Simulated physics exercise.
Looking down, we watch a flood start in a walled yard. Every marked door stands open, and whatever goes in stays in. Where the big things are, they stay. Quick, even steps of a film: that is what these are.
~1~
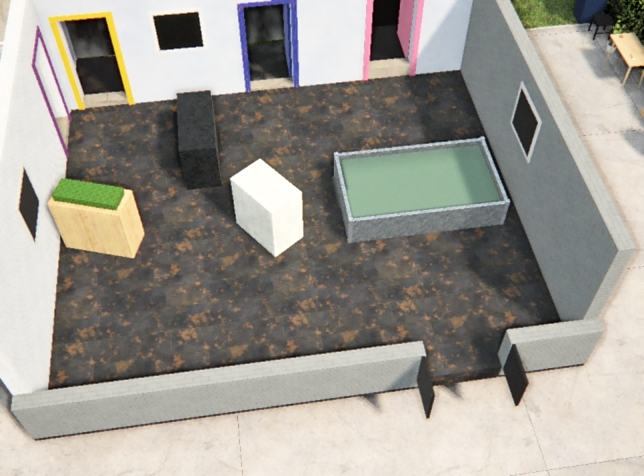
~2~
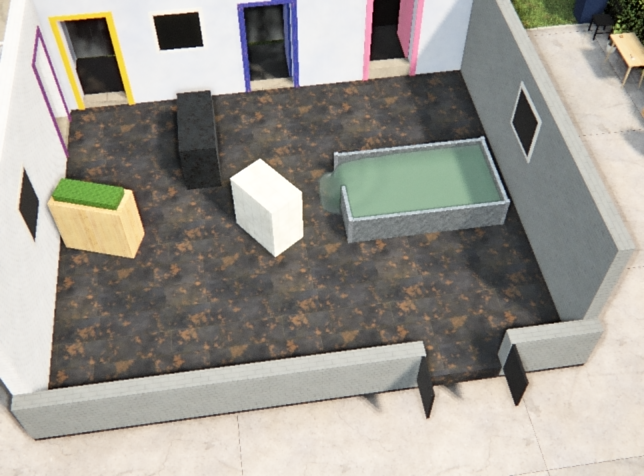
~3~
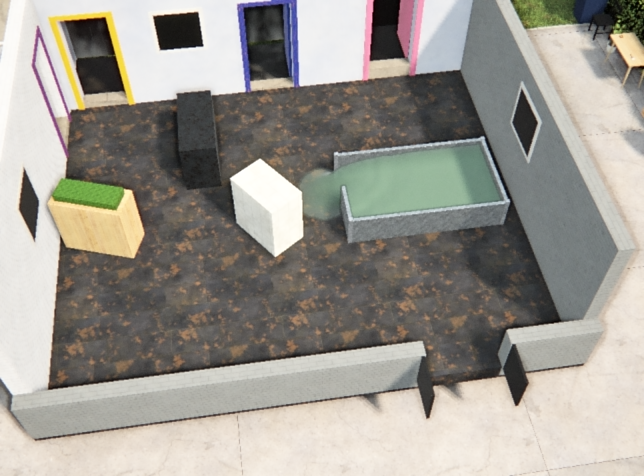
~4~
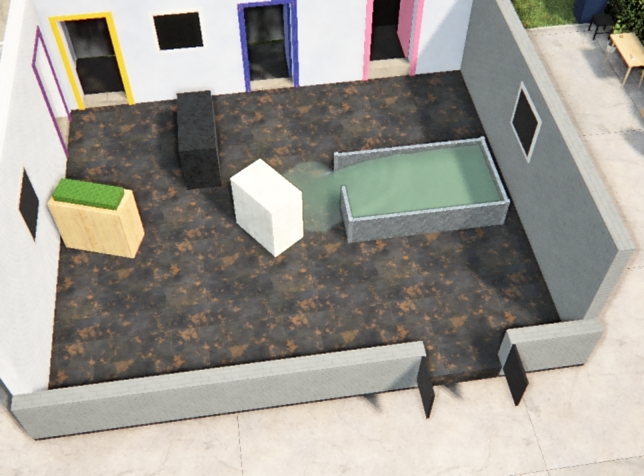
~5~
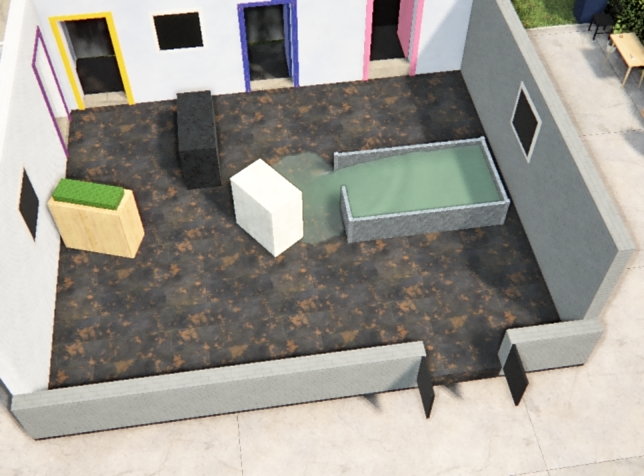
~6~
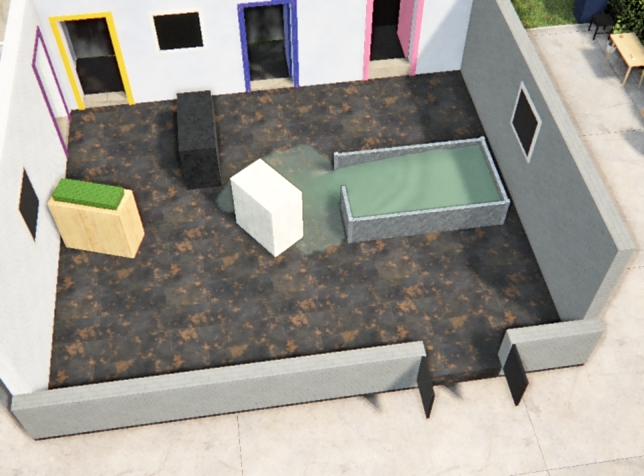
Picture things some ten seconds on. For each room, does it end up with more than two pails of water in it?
In the end the pink door is going to allow two buckets or less; the yellow door is going to allow two buckets or less; the blue door is going to allow over two buckets; the purple door is going to allow two buckets or less.
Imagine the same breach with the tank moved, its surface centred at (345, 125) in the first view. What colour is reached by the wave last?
My answer: The pink one.
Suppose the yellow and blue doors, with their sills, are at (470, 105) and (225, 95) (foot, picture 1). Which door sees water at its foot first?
Result: The blue one.
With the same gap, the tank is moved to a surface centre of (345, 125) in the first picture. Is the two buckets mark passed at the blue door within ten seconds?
Well, in that setup the blue door remains below.
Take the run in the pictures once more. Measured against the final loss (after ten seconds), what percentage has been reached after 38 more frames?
Result, approximate: 60 per cent.
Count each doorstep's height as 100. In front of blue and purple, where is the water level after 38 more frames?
Some 150 percent and then some 70 percent.
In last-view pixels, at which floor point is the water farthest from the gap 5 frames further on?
Somewhere about (133, 192).
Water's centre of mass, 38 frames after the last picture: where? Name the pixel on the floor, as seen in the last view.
Roughly (297, 184) in the last picture.
A moment on, water covers 10 % of the floor; the pink door not reached, the yellow door not reached, the blue door not reached, the purple door not reached.
Next, water covers 20 % of the floor; the pink door not reached, the yellow door not reached, the blue door not reached, the purple door not reached.
Then, water covers 30 % of the floor; the pink door not reached, the yellow door wet at the sill, nothing in, the blue door under two buckets in, the purple door not reached.
Later, water covers 55 % of the floor; the pink door wet at the sill, nothing in, the yellow door wet at the sill, nothing in, the blue door over two buckets in, the purple door wet at the sill, nothing in.
In the end, water covers 75 % of the floor; the pink door wet at the sill, nothing in, the yellow door wet at the sill, nothing in, the blue door over two buckets in, the purple door wet at the sill, nothing in.
